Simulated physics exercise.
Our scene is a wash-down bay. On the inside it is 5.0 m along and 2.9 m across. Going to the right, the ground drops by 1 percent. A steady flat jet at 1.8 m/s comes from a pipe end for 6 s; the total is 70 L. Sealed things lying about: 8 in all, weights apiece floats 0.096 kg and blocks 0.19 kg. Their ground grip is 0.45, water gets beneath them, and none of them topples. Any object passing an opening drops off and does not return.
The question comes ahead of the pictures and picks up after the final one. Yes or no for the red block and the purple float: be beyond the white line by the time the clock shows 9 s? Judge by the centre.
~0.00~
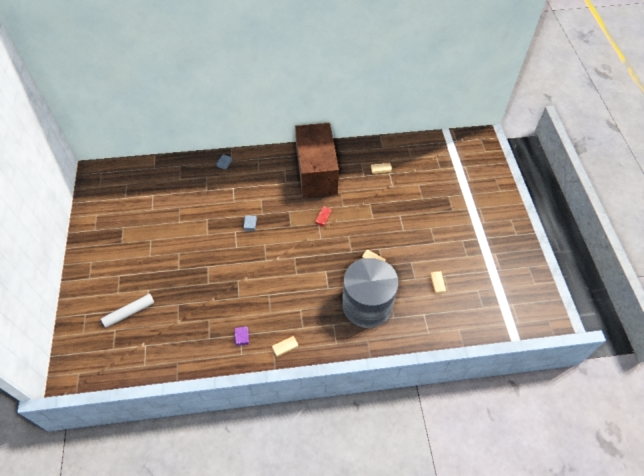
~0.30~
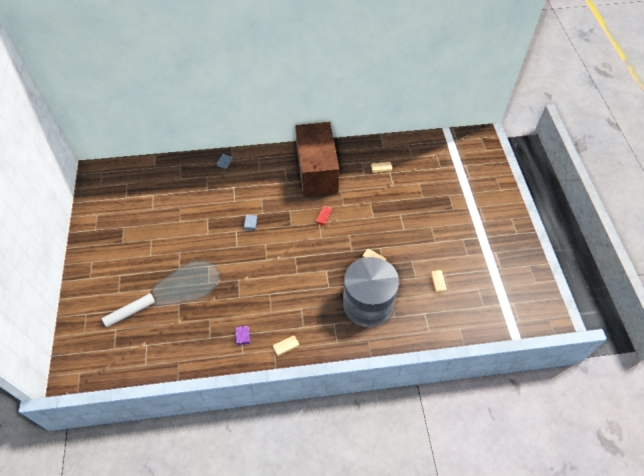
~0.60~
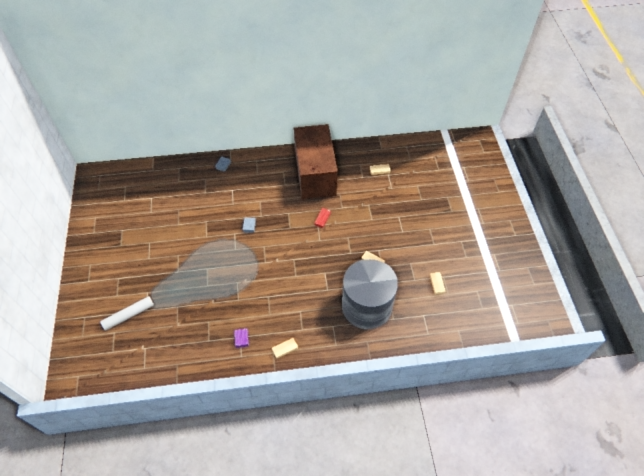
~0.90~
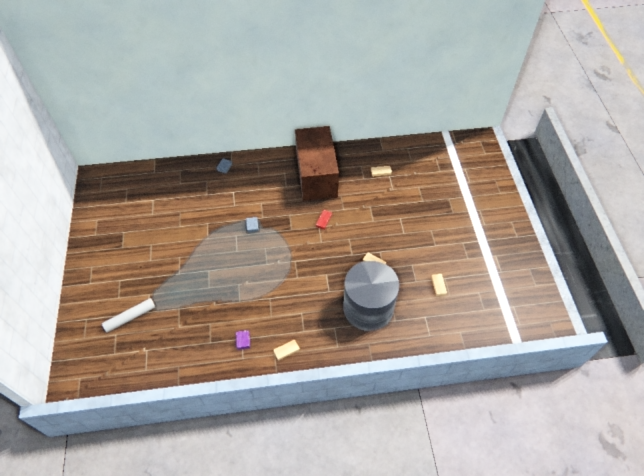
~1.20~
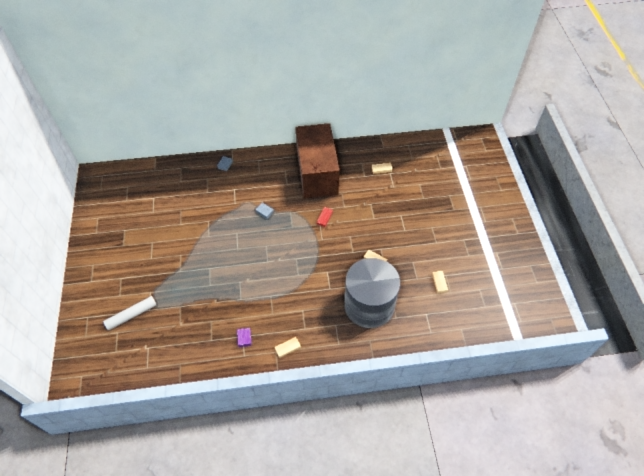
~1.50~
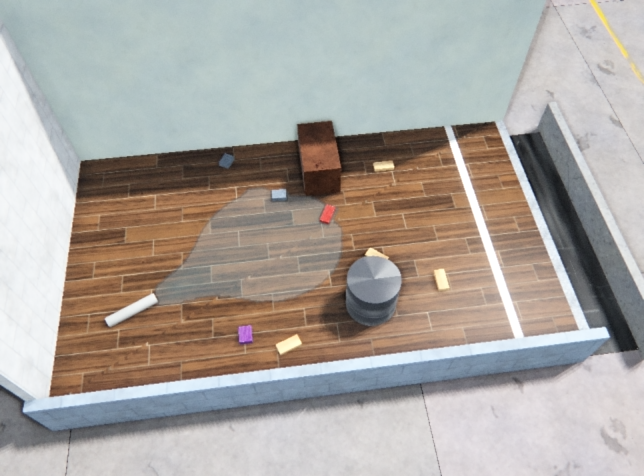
By the centre rule, the red block makes it across and the purple float doesn't make it across.
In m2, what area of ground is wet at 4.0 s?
Flooded: Near 4.0 m2.
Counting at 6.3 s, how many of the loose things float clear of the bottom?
1.
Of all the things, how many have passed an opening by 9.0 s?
Tally: 1.
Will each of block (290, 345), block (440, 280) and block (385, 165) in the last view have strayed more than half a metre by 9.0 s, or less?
Result by item: Stays closer; stays closer; stays closer.
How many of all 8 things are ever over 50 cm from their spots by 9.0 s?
I get 4.
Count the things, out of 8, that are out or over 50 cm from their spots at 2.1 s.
It comes to 1.
After 2.1 s the red block is near (352, 207), 0.3 m from its start, aground; the purple float is near (245, 334), 0.0 m from its start, aground; 0 of 8 are over the mark; 0 afloat.
After 4.0 s the red block is near (450, 189), 1.4 m from its start, aground; the purple float is near (245, 334), 0.0 m from its start, aground; 0 of 8 are over the mark; 1 afloat.
After 6.3 s the red block is near (516, 178), 2.2 m from its start, aground; the purple float is near (245, 334), 0.0 m from its start, aground; 1 of 8 are over the mark; 1 afloat.
After 9.0 s the red block has gone out; the purple float is near (245, 334), 0.0 m from its start, aground; 2 of 8 are over the mark; 1 afloat.
